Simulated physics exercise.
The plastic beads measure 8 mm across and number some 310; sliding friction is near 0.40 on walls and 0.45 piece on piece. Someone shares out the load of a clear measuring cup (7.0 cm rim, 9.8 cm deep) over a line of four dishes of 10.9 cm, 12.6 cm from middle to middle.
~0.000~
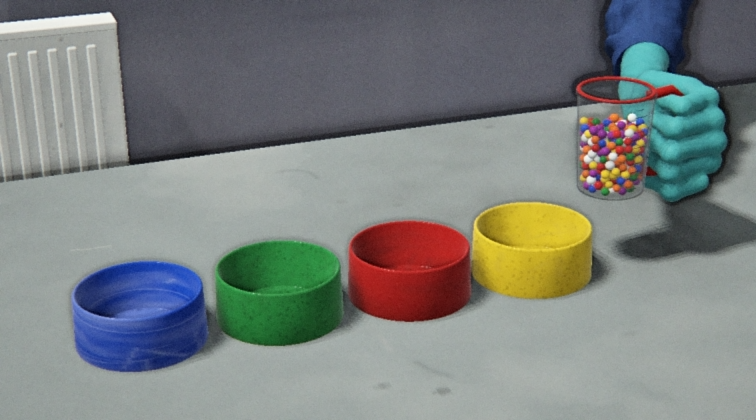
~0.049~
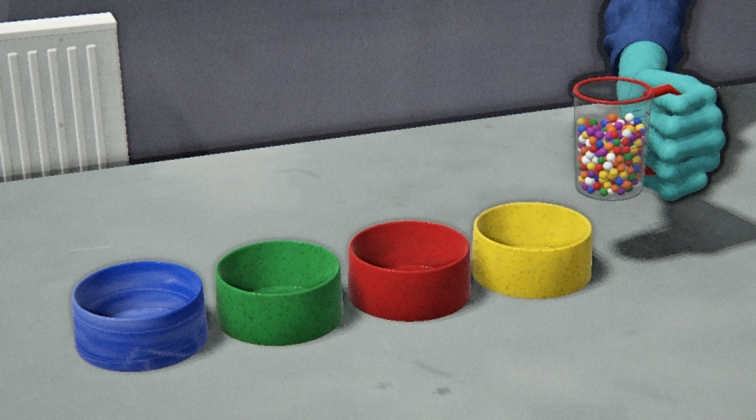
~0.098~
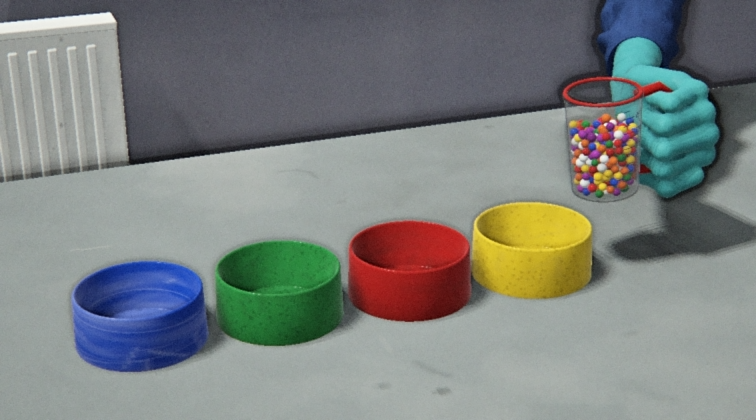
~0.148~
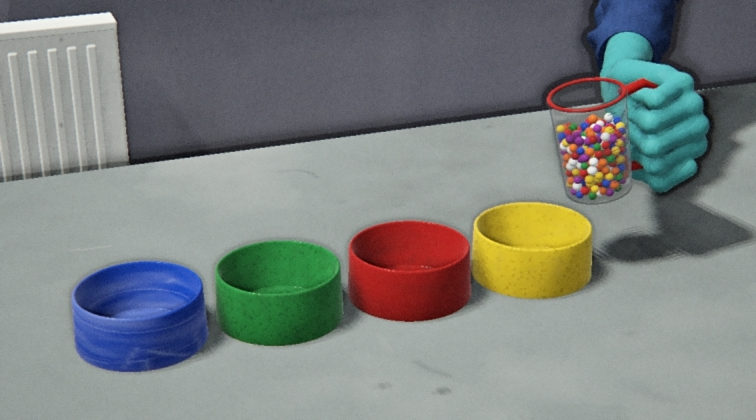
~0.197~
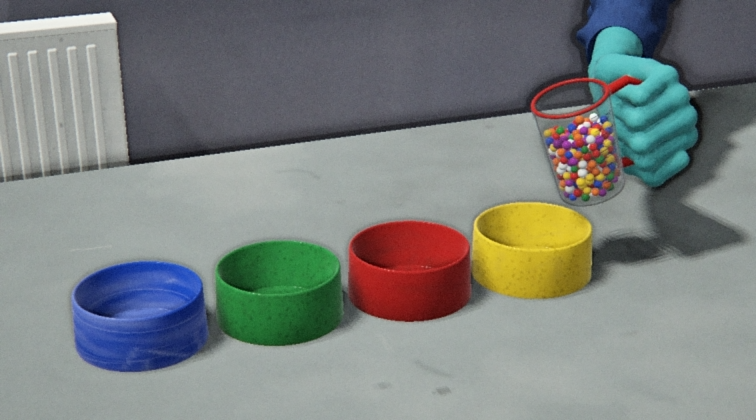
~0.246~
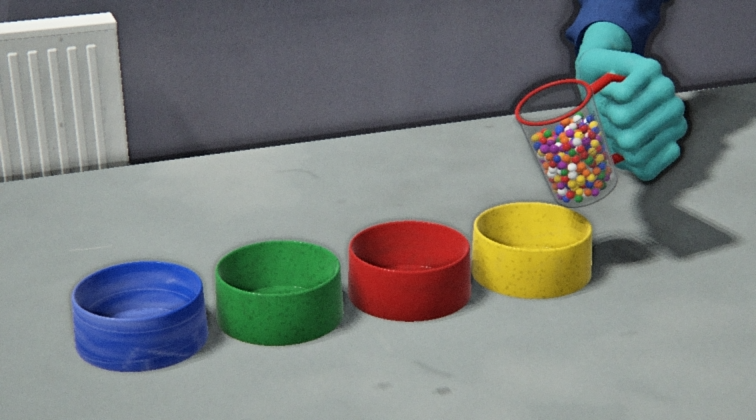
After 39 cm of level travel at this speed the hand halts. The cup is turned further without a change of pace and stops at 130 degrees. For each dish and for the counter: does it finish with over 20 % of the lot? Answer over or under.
Red under, blue under, green over, yellow under, counter under.
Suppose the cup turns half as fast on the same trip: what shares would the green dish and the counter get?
Then: Green 0; counter 0.
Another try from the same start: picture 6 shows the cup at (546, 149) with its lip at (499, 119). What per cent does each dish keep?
Red 0, blue 100, green 0, yellow 0.
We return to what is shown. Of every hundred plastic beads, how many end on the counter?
Roughly 5 per cent.
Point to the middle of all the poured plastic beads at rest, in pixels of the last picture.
At about (267, 300).
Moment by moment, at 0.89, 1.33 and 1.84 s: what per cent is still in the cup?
In turn: 100, 0, 0.
After 0.89 s, tilt 103 degrees; cup holds 100 %.
Then, at 1.33 s, tilt 130 degrees; cup holds 0 %, green 95 %.
After 1.84 s, tilt 130 degrees; cup holds 0 %, green 95 %.
In the end, at 2.2 s, red 0 %, blue 0 %, green 95 %, yellow 0 %, counter 5 %.
